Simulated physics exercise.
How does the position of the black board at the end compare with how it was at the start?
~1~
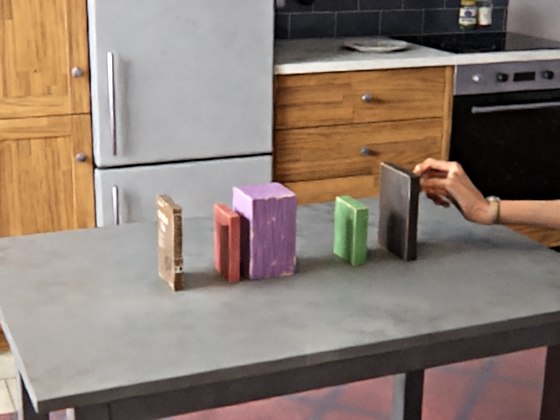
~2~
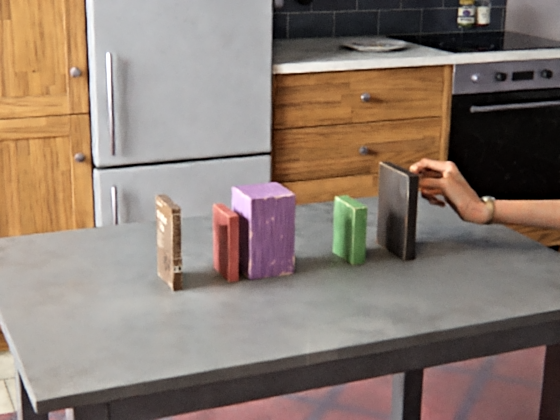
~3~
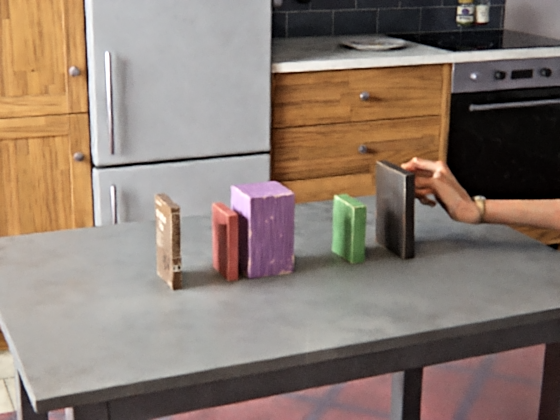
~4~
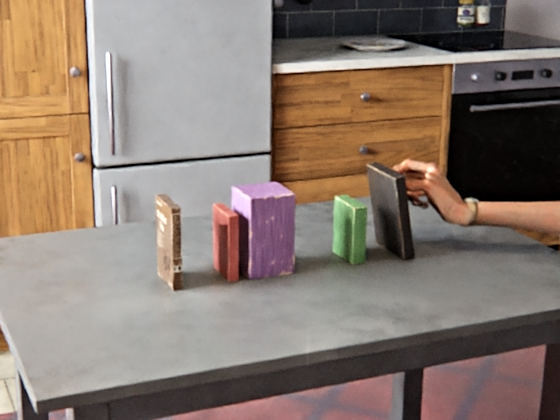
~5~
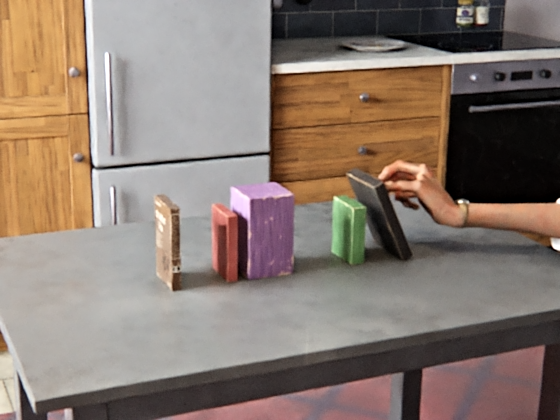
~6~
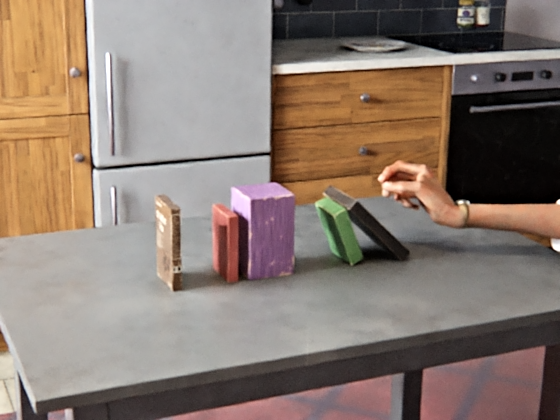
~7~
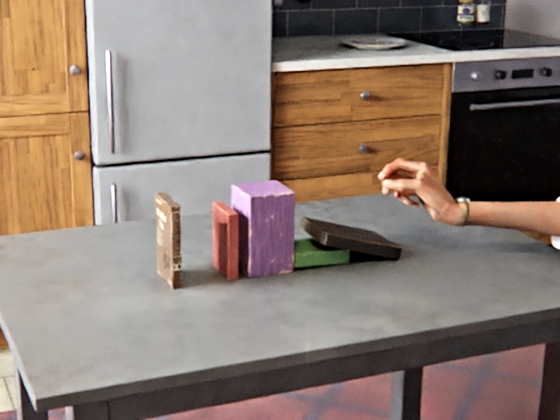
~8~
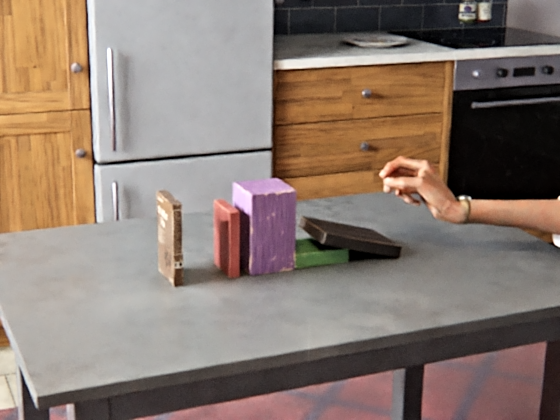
At the start the black board stood upright at the right end of the row, but by the end it was down on its side, resting on the fallen green board.
A hand slowly tipped the black board at the right end of a row on a gray table, and it fell left, knocking the green board flat and landing on it, while the purple block, red board and brown packet stayed standing.
